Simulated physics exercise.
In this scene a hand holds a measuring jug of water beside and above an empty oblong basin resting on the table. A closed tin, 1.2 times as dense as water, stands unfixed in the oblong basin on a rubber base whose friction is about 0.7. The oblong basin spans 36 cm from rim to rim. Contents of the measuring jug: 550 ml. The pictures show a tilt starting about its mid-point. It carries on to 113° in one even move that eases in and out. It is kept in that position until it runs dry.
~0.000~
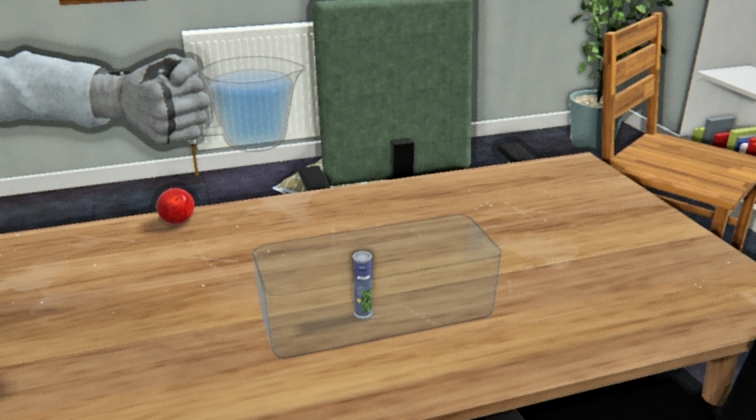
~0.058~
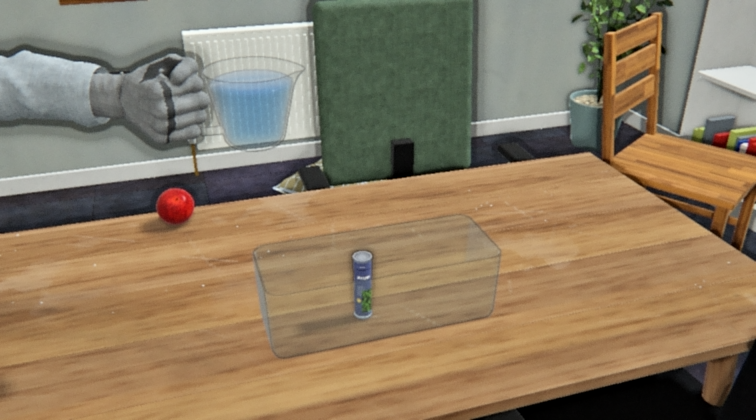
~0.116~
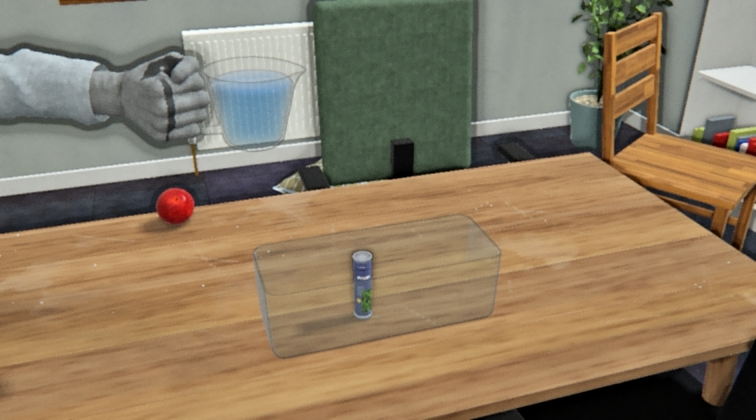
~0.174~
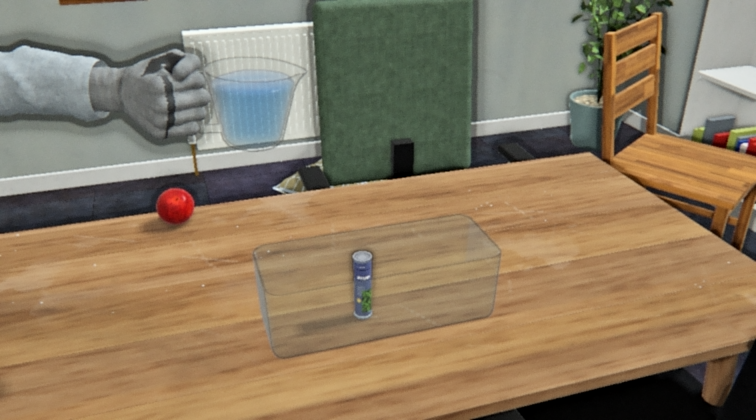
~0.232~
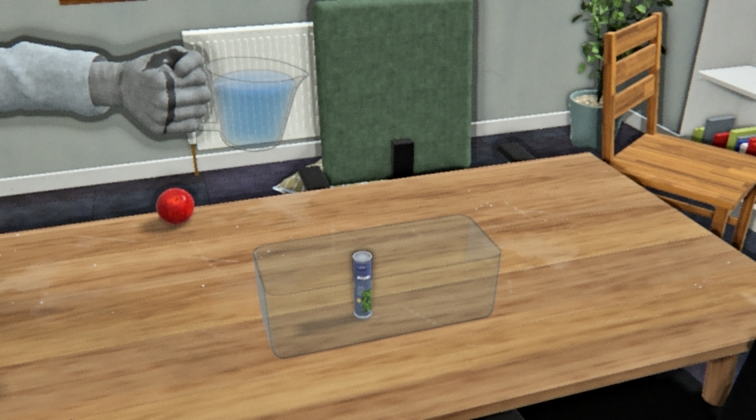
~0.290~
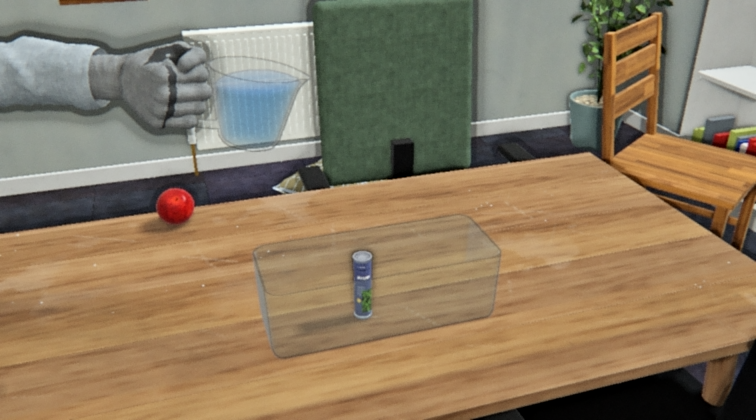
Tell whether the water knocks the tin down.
It will stay erect.
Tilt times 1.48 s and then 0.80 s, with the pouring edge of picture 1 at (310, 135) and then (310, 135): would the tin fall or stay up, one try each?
Trial 1 - tin tips; trial 2 - tin tips.
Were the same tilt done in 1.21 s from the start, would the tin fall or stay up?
With that tilt, the tin tips.
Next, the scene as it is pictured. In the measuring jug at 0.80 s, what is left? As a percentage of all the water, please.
About 64 per cent.
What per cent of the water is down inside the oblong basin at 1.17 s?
Around 70 parts in a hundred.
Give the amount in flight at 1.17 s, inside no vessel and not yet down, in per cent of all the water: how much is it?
22 per cent or so.
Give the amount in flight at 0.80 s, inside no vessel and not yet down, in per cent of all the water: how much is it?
Near 28 per cent at that time.
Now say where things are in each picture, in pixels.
In the first frame, tilt 0°; pouring edge (305, 66); surface from (207, 83) to (292, 76); the oblong basin's rim runs from (259, 272) to (485, 234); the tin's top is at (362, 259).
In the second frame, tilt 0°; pouring edge (305, 66); surface from (208, 83) to (292, 76).
In the third frame, tilt 2°; pouring edge (306, 67); surface from (208, 83) to (292, 77).
In the fourth frame, tilt 4°; pouring edge (307, 69); surface from (210, 83) to (293, 77).
In the fifth frame, tilt 7°; pouring edge (309, 72); surface from (211, 83) to (296, 77).
In the sixth frame, tilt 10°; pouring edge (311, 76); surface from (213, 84) to (300, 77).
By 0.80 s the tilt is 63° and 64 per cent is still to pour; the tin stands where it began.
By 1.17 s the tilt is 101° and 7 per cent is still to pour; the tin stands where it began.
By 1.56 s the tilt is 113° and 0 per cent is still to pour; the tin stands where it began.
By 1.98 s the tilt is 113° and 0 per cent is still to pour; the tin stands where it began.
At rest the tin stands where it began.
